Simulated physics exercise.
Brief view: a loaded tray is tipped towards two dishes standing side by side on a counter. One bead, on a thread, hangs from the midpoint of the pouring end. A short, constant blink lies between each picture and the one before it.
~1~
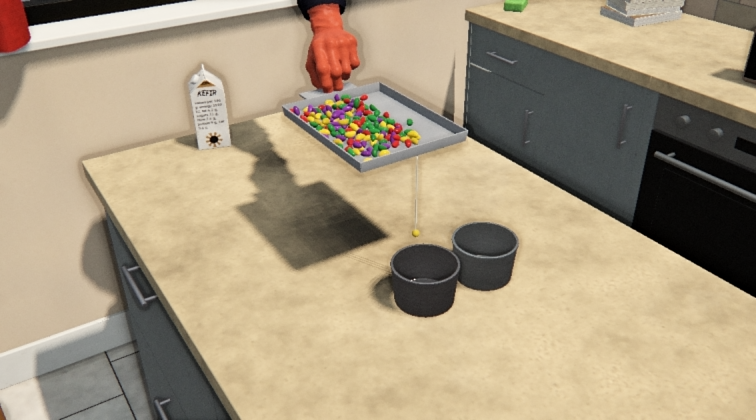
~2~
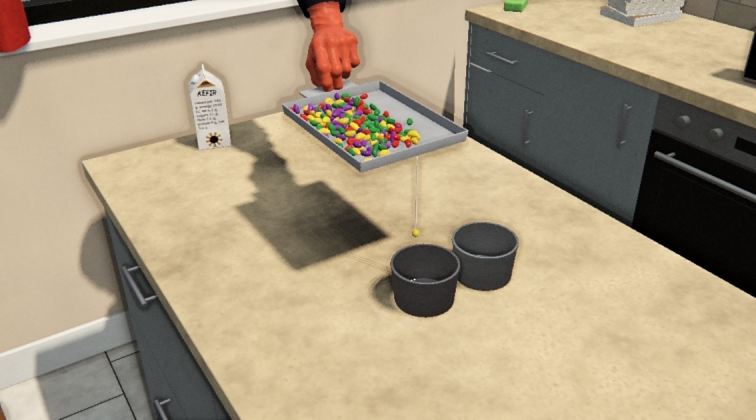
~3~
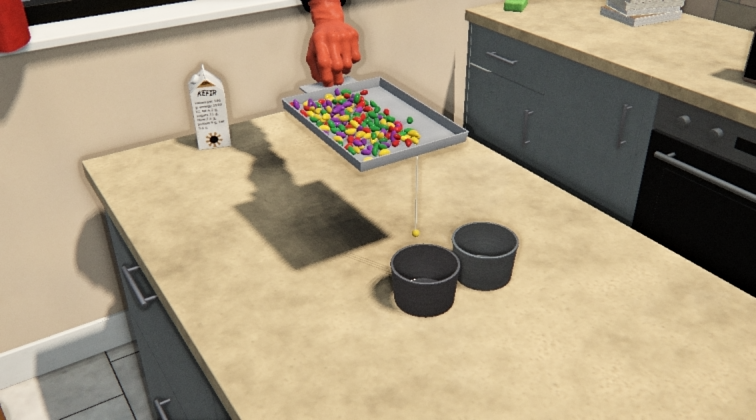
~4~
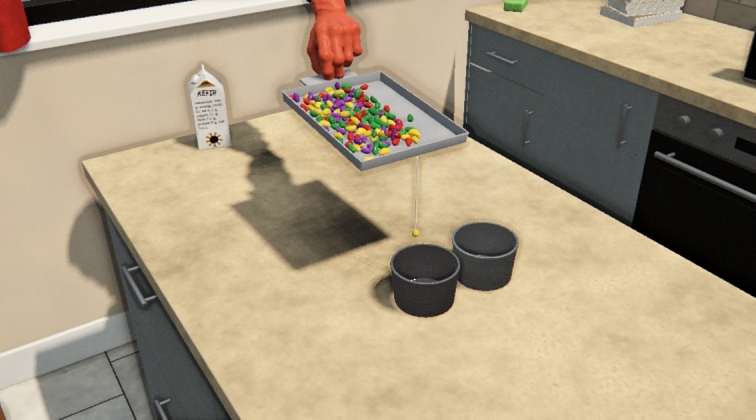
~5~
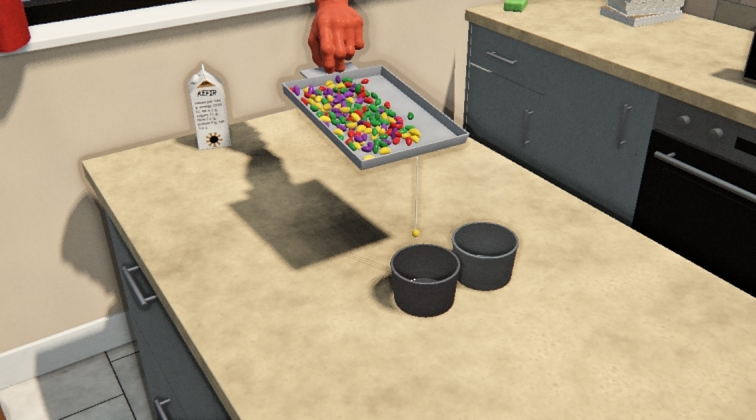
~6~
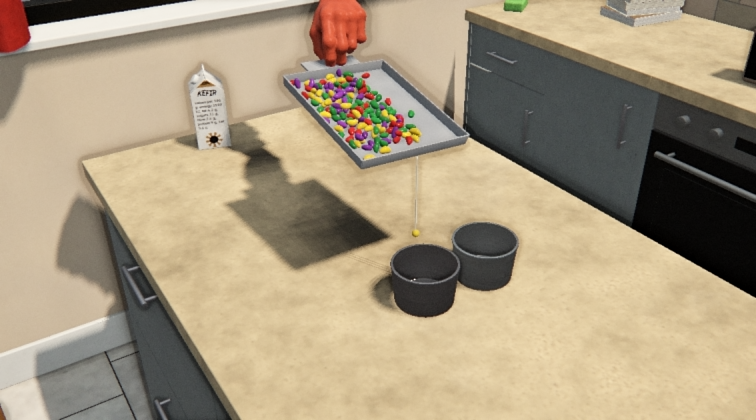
In this clip, a red hand holds a gray tray of colorful jelly beans above a counter near two dark dishes, then gradually raises its back end, tilting the tray slightly while a small yellow bead hangs beneath the front edge.
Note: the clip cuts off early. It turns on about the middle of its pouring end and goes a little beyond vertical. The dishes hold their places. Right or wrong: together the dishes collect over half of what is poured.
Right.
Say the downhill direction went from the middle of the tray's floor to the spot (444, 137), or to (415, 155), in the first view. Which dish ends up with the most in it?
Well, the one to the right comes out on top first, then the one to the left.
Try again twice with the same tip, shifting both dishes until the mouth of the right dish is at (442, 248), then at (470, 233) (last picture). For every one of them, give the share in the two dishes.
I'd expect some 40 percent, and then some 50 percent.
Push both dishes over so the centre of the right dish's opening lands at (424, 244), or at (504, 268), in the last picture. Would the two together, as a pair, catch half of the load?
Together the dishes get less than a half first, then less than a half.
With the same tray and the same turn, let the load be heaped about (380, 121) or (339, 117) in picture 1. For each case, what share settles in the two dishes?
Close to 80 in a hundred, then close to 80 in a hundred.
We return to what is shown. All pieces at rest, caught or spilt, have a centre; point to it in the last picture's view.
Roughly pixel (454, 283).
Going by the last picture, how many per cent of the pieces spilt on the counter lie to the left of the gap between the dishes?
Roughly 40 percent.
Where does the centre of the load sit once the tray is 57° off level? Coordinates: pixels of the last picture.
Its middle sits at about pixel (413, 114).
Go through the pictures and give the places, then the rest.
The first picture shows corners of the pouring end near (361, 162) and (466, 130), level; middle of the load near (358, 124), jelly beans; left dish near (445, 295); right dish near (505, 269); bead on its thread near (416, 233).
The second picture shows corners of the pouring end near (361, 162) and (466, 131), level; middle of the load near (358, 123).
The third picture shows corners of the pouring end near (361, 161) and (466, 131), tipped barely, lowest at the right corner; middle of the load near (358, 120).
The fourth picture shows corners of the pouring end near (362, 161) and (467, 132), tipped a little, lowest at the right corner; middle of the load near (358, 116).
The fifth picture shows corners of the pouring end near (362, 160) and (467, 133), tipped a little, lowest at the right corner; middle of the load near (359, 113).
The sixth picture shows corners of the pouring end near (363, 159) and (467, 134), tipped a little, lowest at the right corner; middle of the load near (361, 110); left dish near (445, 295); right dish near (505, 269).
Shortly afterwards, tray tipped steeply; all but a few on the tray; only a few in the air.
Next, tray tipped right over; all but a few on the tray; a little in the left dish; only a few in the right dish; only a few outside both; only a few in the air.
Some moments later, tray tipped past a quarter turn; near a third in the left dish; near a third in the right dish; near a quarter outside both.
In the end, tray tipped past a quarter turn; near a third in the left dish; near a third in the right dish; near a quarter outside both.
